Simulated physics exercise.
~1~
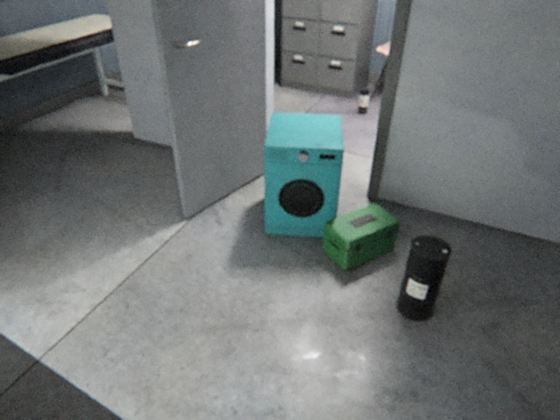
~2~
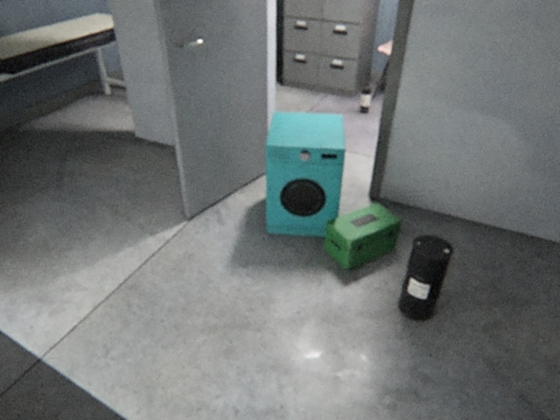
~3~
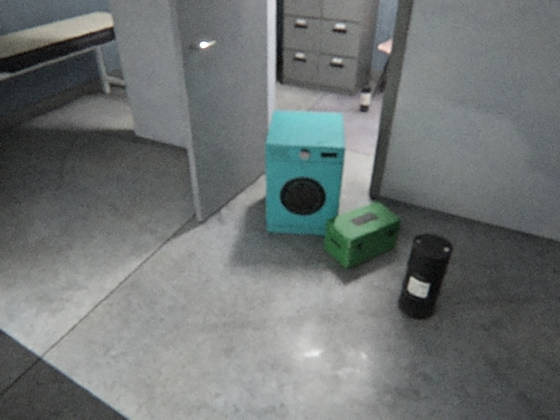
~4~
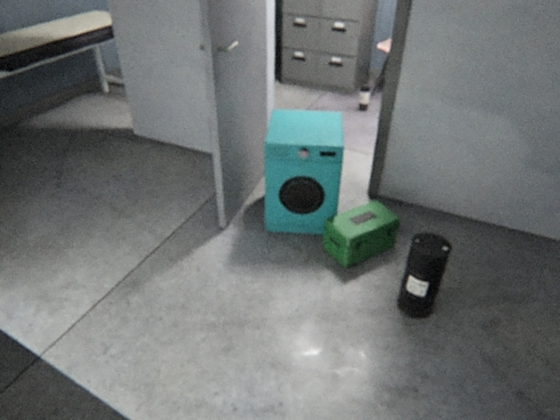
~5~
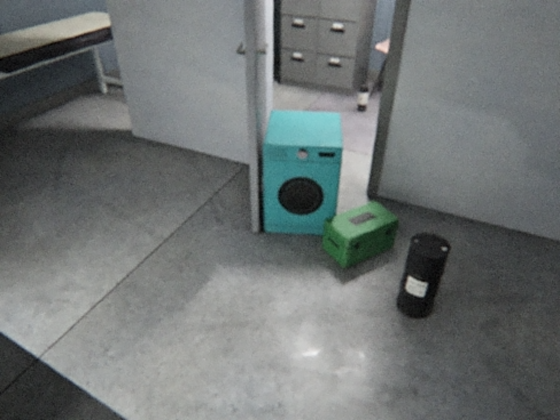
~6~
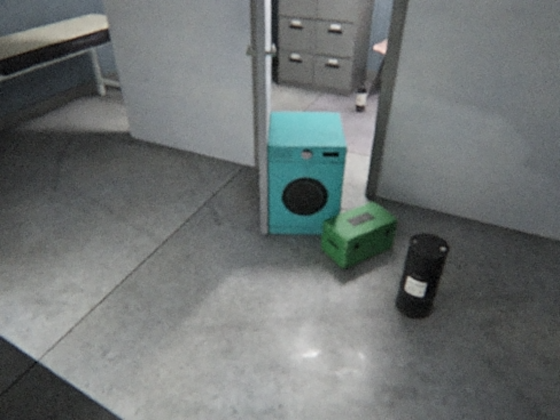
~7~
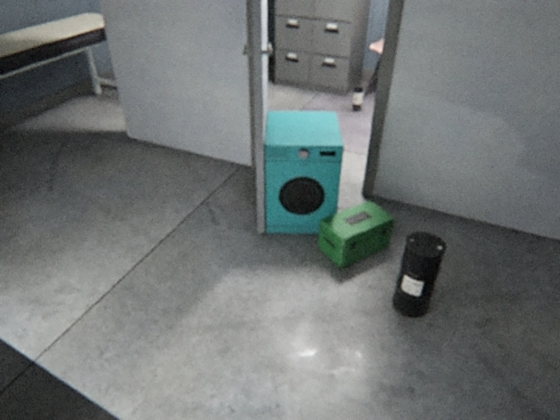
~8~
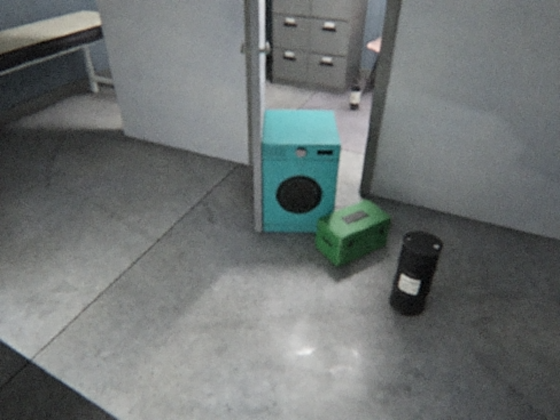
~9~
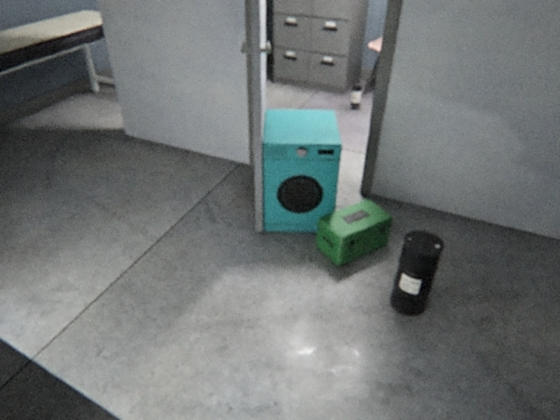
A grey door standing wide open swings partway toward the doorway, where a turquoise front-loading appliance sits beside a green toolbox and a black canister. It stops near the appliance and remains open, with the three objects still in place.
